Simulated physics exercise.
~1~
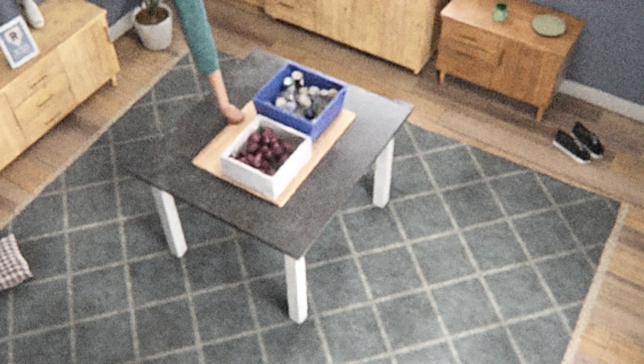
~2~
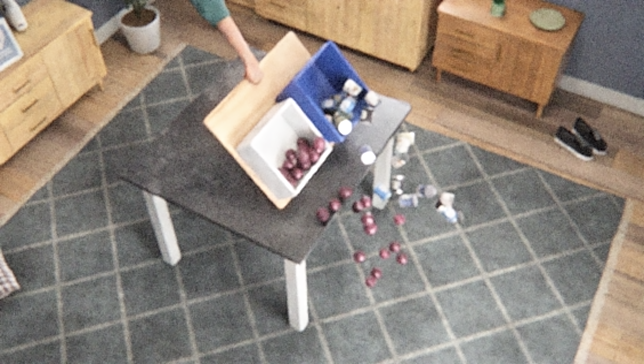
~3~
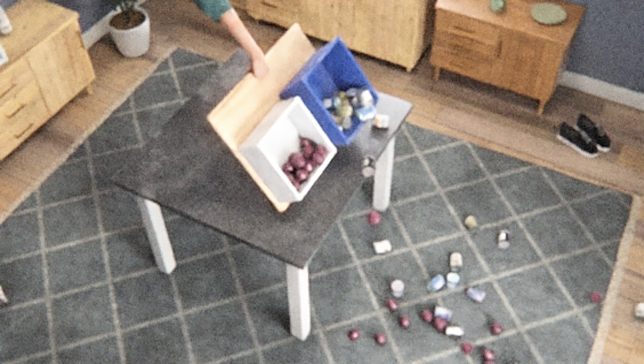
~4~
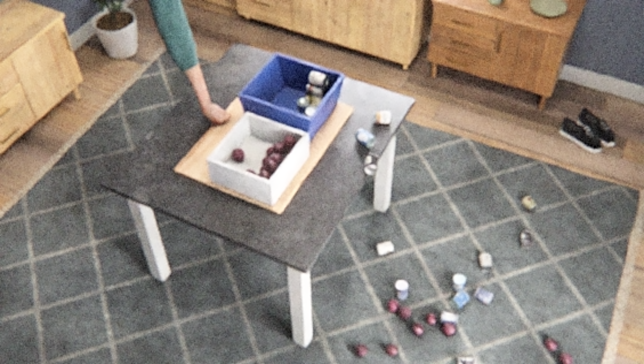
Red onions and small tins tumbled off a table and scattered across the rug as a hand tipped up a wooden board holding a white crate and a blue one, then lowered it flat with some of each still inside.
